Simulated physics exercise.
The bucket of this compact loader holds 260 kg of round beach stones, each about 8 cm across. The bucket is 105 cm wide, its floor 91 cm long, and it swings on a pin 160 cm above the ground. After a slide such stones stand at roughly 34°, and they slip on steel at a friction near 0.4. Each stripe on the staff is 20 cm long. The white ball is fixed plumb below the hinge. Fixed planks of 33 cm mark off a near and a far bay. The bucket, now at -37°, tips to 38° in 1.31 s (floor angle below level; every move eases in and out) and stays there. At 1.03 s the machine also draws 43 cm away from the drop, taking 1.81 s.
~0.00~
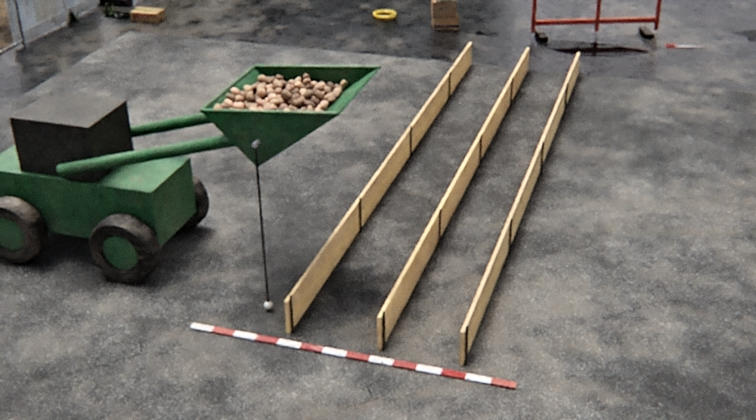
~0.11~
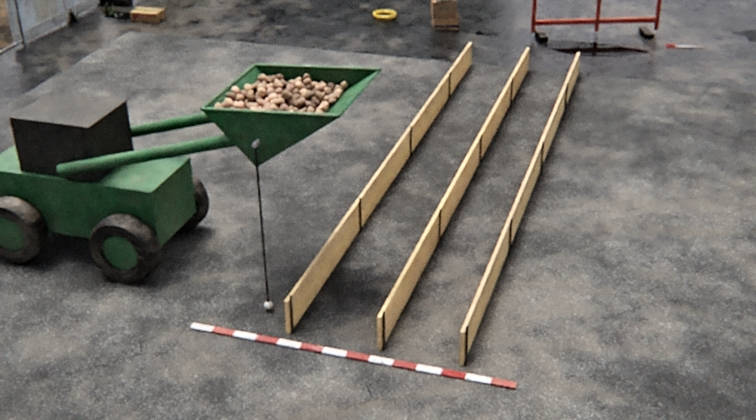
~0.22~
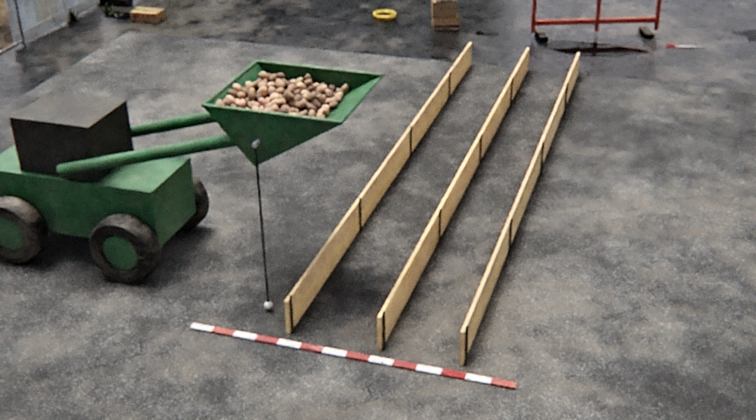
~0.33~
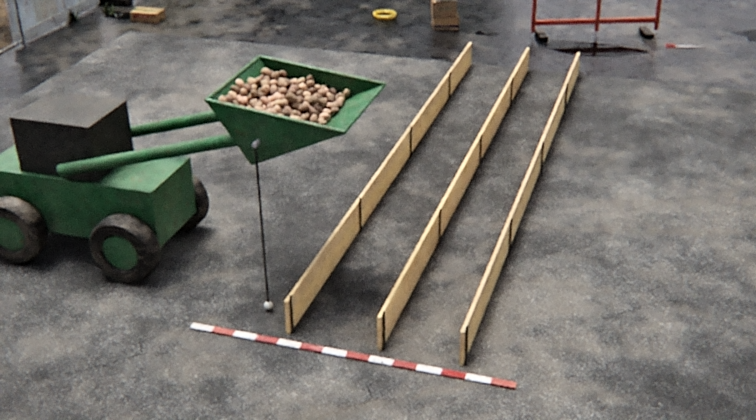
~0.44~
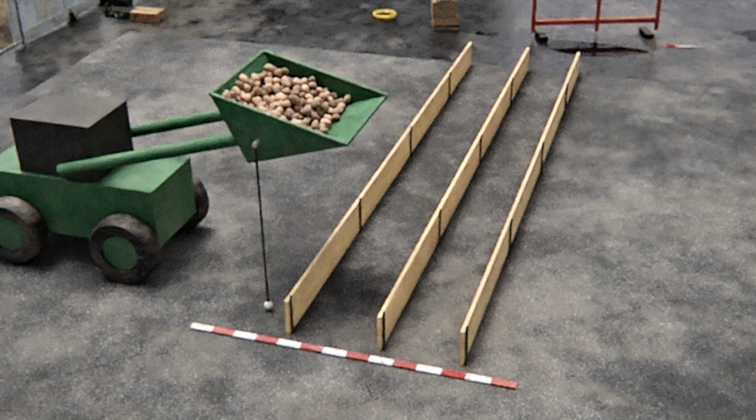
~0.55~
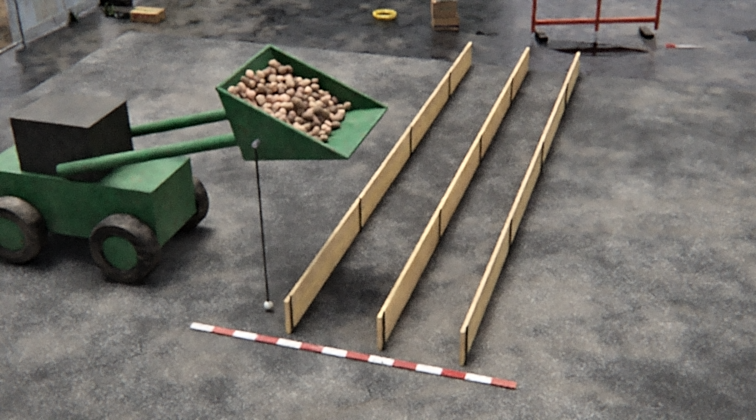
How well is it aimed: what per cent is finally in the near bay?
Some 95 per cent of it.
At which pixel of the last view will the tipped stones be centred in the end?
Their middle is at about (382, 284).
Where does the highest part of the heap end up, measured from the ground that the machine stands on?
Some 32 cm above that level.
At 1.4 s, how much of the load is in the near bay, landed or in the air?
About 45 per cent by then.
After 1.0 s the floor is at 26°; 100 % in the bucket; the foremost stones are at (331, 159).
After 1.4 s the floor is at 38°; 53 % in the bucket, 47 % in the near bay; the foremost stones are at (389, 266).
After 3.3 s the floor is at 38°; 0 % in the bucket, 96 % in the near bay, 4 % in the far bay; the foremost stones are at (478, 301).
After 5.9 s the floor is at 38°; 0 % in the bucket, 96 % in the near bay, 4 % in the far bay; the foremost stones are at (478, 301).
